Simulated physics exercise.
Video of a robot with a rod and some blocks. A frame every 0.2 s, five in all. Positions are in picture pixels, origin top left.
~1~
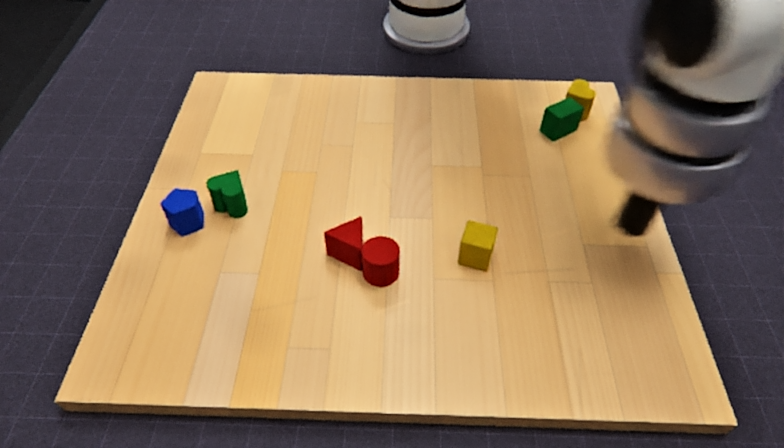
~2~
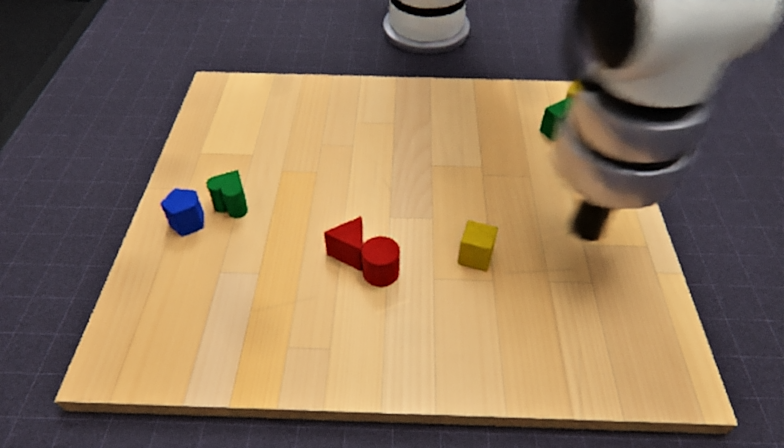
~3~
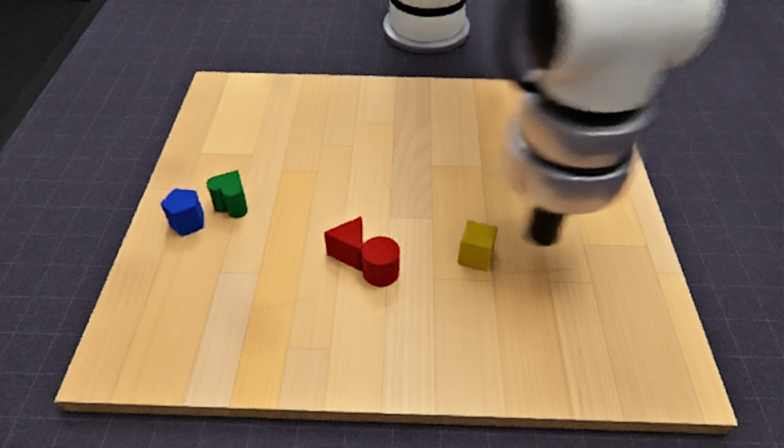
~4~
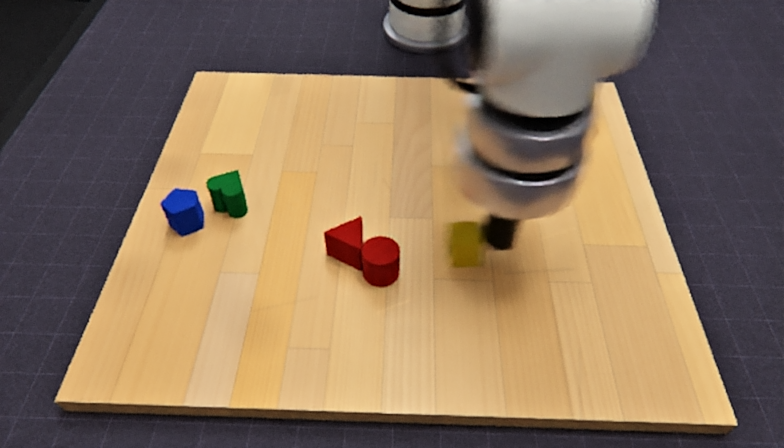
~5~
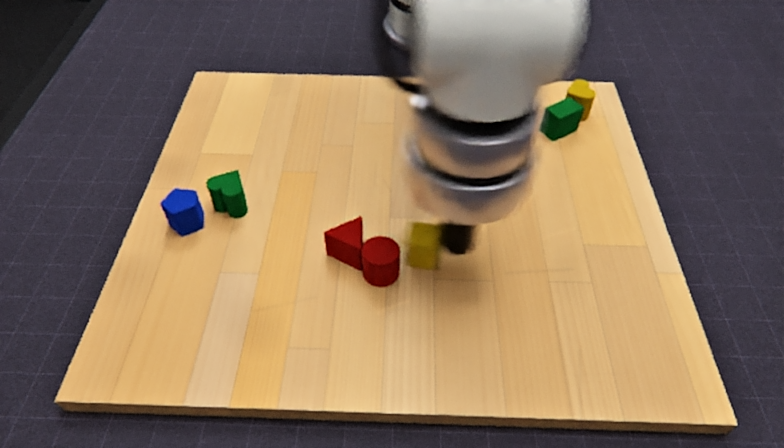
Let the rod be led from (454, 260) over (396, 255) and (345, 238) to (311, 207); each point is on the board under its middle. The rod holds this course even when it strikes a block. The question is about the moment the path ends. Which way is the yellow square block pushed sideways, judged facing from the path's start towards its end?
The answer is left: Facing from the path's start to its end, that's where the yellow square block shifts.
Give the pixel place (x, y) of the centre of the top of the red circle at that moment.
So, by the moment the path ends, you'll find the top centre of the red circle at (356, 255).
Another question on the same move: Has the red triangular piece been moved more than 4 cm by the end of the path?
Yes
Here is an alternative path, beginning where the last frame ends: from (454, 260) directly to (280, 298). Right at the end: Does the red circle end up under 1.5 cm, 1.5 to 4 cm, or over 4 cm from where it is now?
By the end of the path, it will have gone past 4 cm.
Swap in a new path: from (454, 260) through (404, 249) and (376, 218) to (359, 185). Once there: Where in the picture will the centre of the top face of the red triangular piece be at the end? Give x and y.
Answer: (321, 234).
What follows on the original path. One third of the way, rod at (397, 239); red triangular piece at (321, 234), turned 60° clockwise; red circle at (357, 255); yellow square block at (364, 227).
Two thirds of the way, rod at (342, 220); red triangular piece at (272, 234), turned 60° clockwise; red circle at (356, 255); yellow square block at (305, 220), turned 50° anticlockwise.
At the end, rod at (308, 190); green heart-shaped block in place; red triangular piece at (270, 234), turned 60° clockwise; red circle at (356, 255); yellow square block at (293, 217), turned 75° anticlockwise.
